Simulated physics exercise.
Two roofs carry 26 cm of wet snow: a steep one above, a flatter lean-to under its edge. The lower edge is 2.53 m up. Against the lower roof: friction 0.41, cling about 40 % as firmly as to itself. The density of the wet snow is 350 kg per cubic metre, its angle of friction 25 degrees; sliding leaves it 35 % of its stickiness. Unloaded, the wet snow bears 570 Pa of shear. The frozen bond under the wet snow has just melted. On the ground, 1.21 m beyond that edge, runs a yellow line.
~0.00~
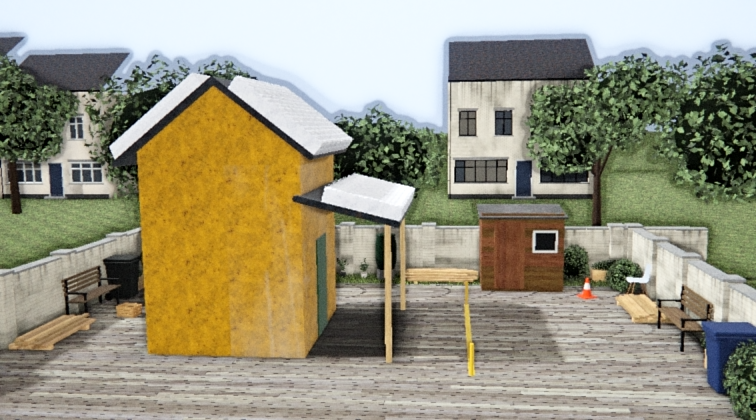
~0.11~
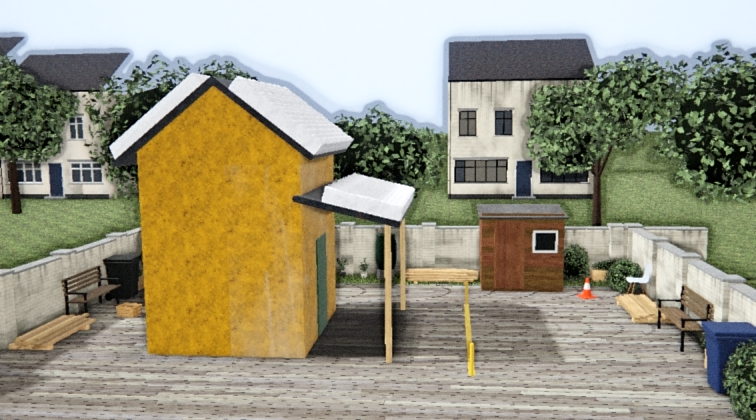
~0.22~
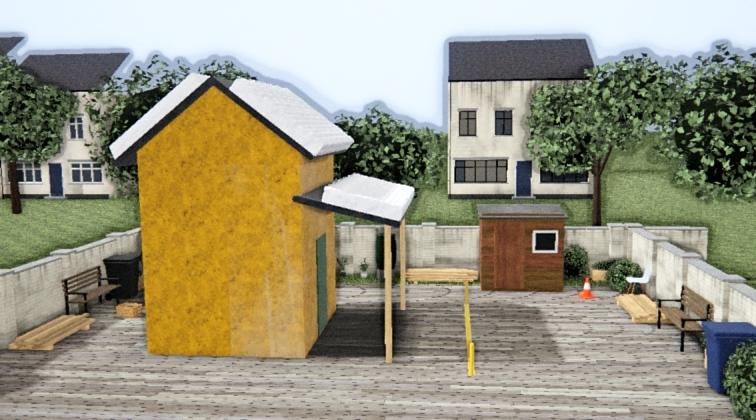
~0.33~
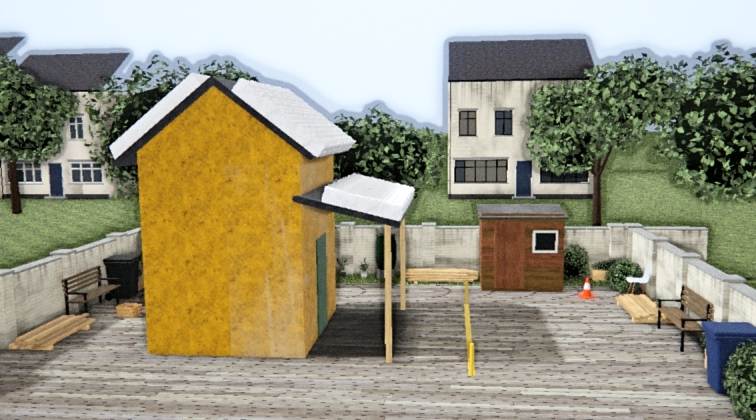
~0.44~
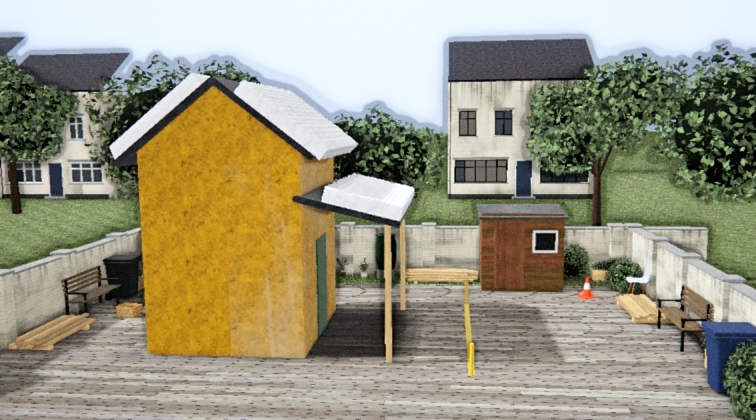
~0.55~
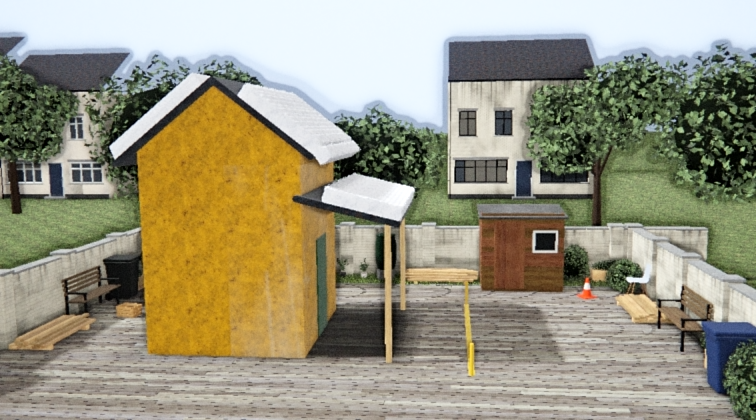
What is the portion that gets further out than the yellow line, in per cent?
The portion that gets further out than the yellow line is near 0 %.
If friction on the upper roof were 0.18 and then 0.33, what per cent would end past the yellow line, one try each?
In turn about 20 %, 12 %.
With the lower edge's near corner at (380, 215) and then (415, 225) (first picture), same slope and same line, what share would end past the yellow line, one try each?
In turn about 8 %, 0 %.
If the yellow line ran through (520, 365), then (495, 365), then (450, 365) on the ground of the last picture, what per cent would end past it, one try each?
In that order: 0 %, 0 %, 5 %.
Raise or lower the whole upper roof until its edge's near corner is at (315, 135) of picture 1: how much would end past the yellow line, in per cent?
Then about 16 %.
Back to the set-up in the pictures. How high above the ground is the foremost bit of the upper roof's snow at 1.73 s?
Some 3.0 m.
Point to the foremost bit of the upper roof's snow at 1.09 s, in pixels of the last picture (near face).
At about (354, 189).
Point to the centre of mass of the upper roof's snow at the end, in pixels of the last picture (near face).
Around (374, 239).
After 1.09 s, none is below the lower edge and 0 % is past the line.
After 1.73 s, none is below the lower edge and 0 % is past the line.
After 2.36 s, 7 % is below the lower edge and 0 % is past the line.
After 3.00 s, 18 % is below the lower edge and 0 % is past the line.
After 5.10 s, at the end, 27 % is below the lower edge and 0 % is past the line.
